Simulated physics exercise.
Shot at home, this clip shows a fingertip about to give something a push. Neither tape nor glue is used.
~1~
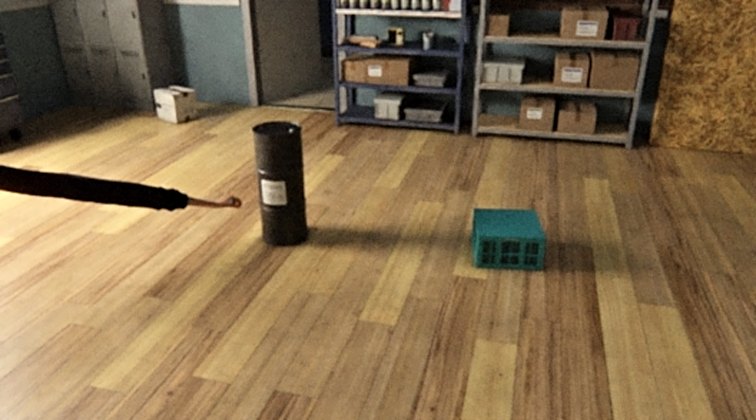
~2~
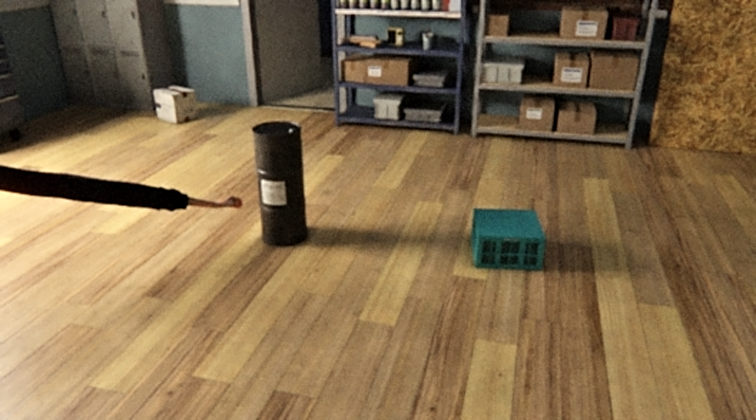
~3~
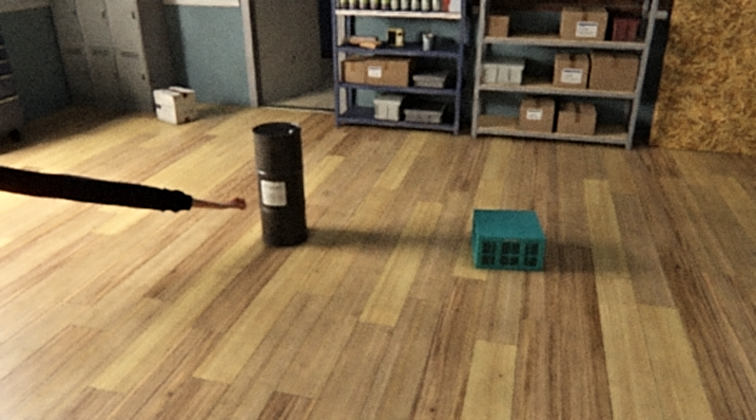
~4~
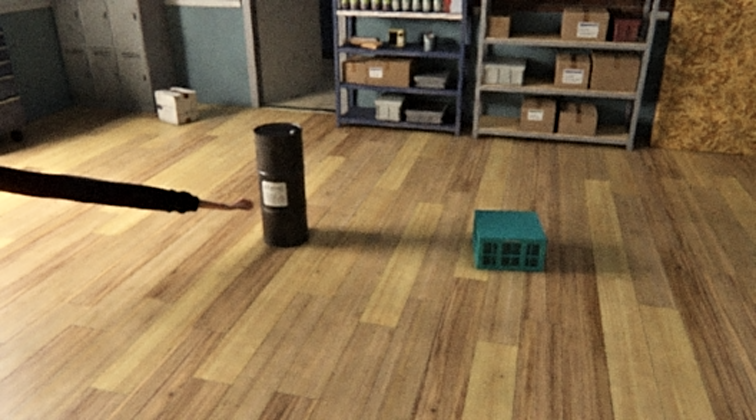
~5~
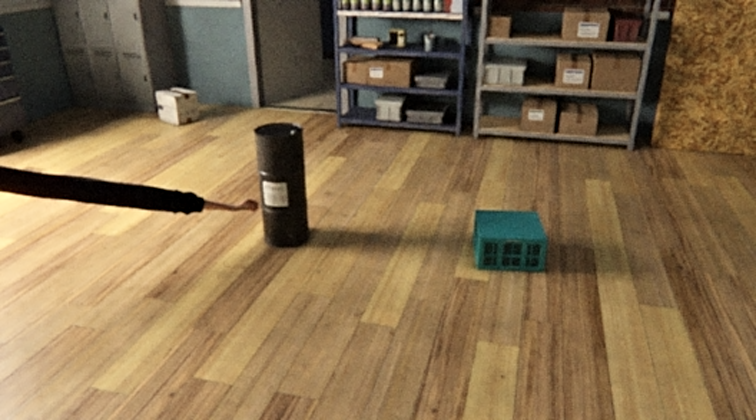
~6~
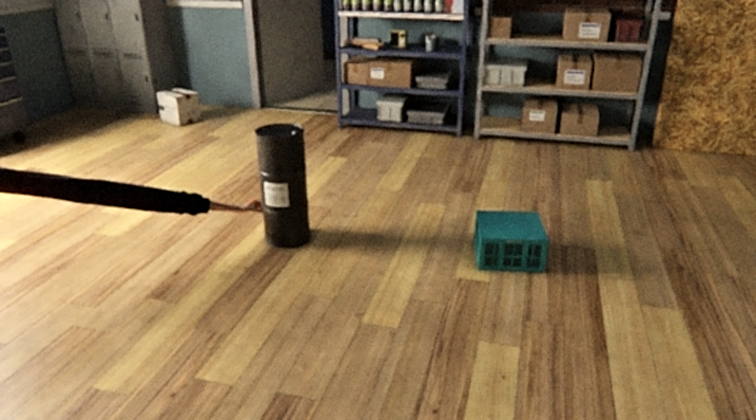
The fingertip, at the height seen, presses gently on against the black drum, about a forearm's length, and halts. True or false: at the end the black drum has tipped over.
False.
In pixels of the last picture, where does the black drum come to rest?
In the last picture, near pixel (341, 192).
Then, 0.30 s later than the last frame, black drum moved a little near (298, 188).
Then, 0.60 s later than the last frame, black drum moved about its own width near (313, 189).
Then, 1.00 s later than the last frame, black drum moved about its own width near (334, 191).
When it is over, moved from the start, black drum. End places, in pixels of the last picture, black drum near (341, 192).
